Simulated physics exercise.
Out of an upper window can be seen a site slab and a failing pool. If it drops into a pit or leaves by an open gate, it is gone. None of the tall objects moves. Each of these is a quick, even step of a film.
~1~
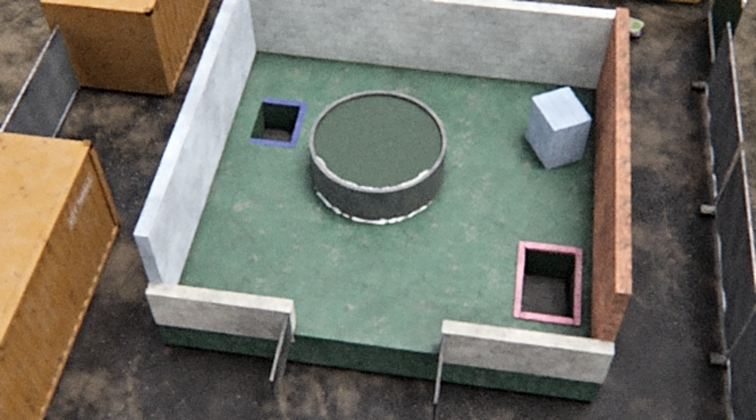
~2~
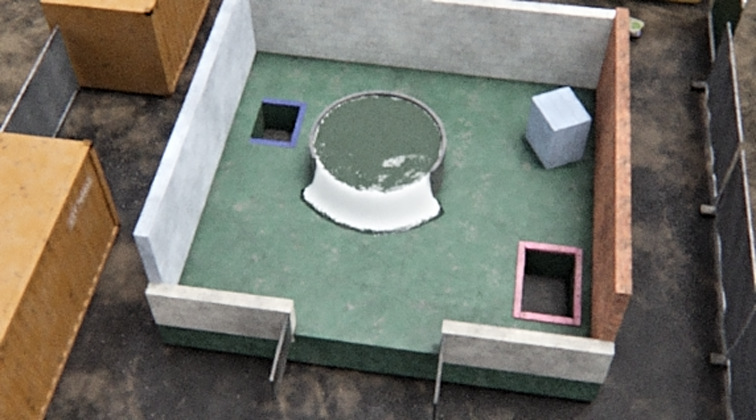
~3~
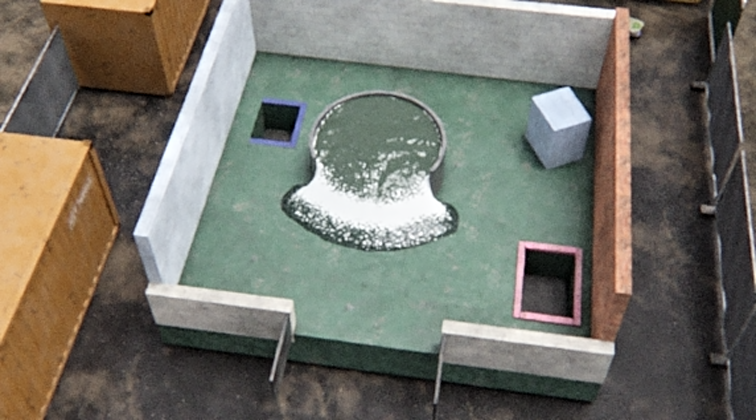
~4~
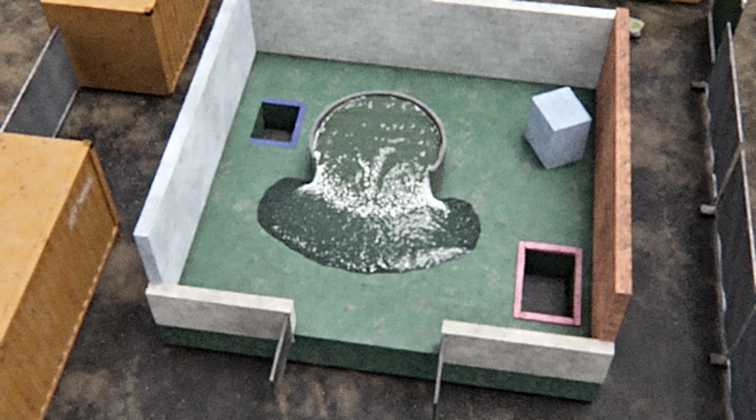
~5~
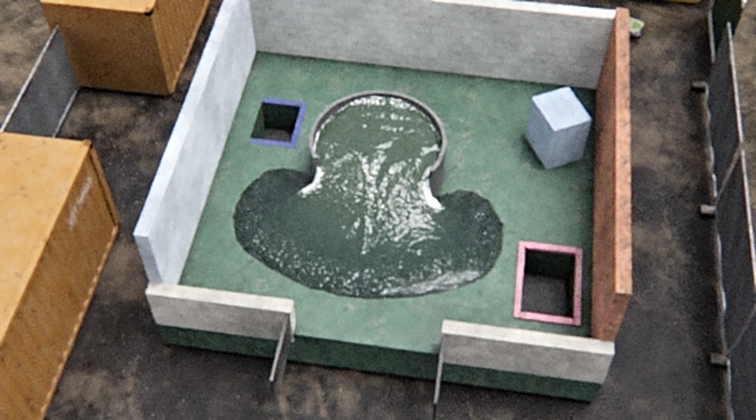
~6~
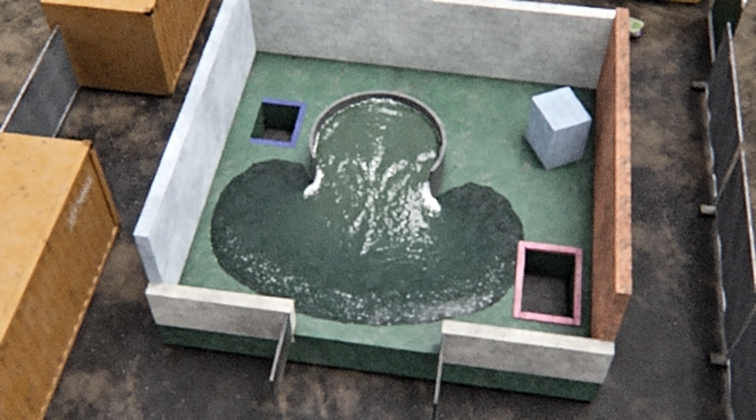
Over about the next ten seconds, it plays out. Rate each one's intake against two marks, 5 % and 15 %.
Ratings: Gate - above the 15 % mark; pink pit - between the two marks; blue pit - between the two marks.
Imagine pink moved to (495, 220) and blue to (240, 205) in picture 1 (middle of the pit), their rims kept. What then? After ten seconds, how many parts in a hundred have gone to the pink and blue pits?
Pink has 2 parts of a hundred and blue has 14.
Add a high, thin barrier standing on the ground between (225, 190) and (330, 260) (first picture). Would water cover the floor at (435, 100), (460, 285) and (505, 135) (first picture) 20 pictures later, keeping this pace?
Going one after another, I'd say kept clear of the flood, then reached by the flood, then kept clear of the flood.
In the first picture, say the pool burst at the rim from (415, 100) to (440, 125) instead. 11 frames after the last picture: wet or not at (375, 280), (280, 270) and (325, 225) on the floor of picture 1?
Note, points one to three: Unreached / unreached / unreached.
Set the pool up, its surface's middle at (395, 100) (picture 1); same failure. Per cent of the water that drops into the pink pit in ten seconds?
Within ten seconds the pink pit collects 20 percent of the total.
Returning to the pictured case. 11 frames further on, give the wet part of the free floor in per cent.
It comes to 45 per cent.
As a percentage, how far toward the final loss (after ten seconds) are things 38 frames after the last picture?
85 per cent.
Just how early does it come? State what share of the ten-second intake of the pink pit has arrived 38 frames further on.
About 85 per cent.
A moment on, water covers 45 % of the floor; the gate 5 %, the pink pit 1 %, the blue pit 0 %.
Next, water covers 45 % of the floor; the gate 17 %, the pink pit 3 %, the blue pit 0 %.
Then, water covers 50 % of the floor; the gate 30 %, the pink pit 6 %, the blue pit 0 %.
Later, water covers 70 % of the floor; the gate 41 %, the pink pit 10 %, the blue pit 5 %.
In the end, water covers 90 % of the floor; the gate 47 %, the pink pit 12 %, the blue pit 8 %.
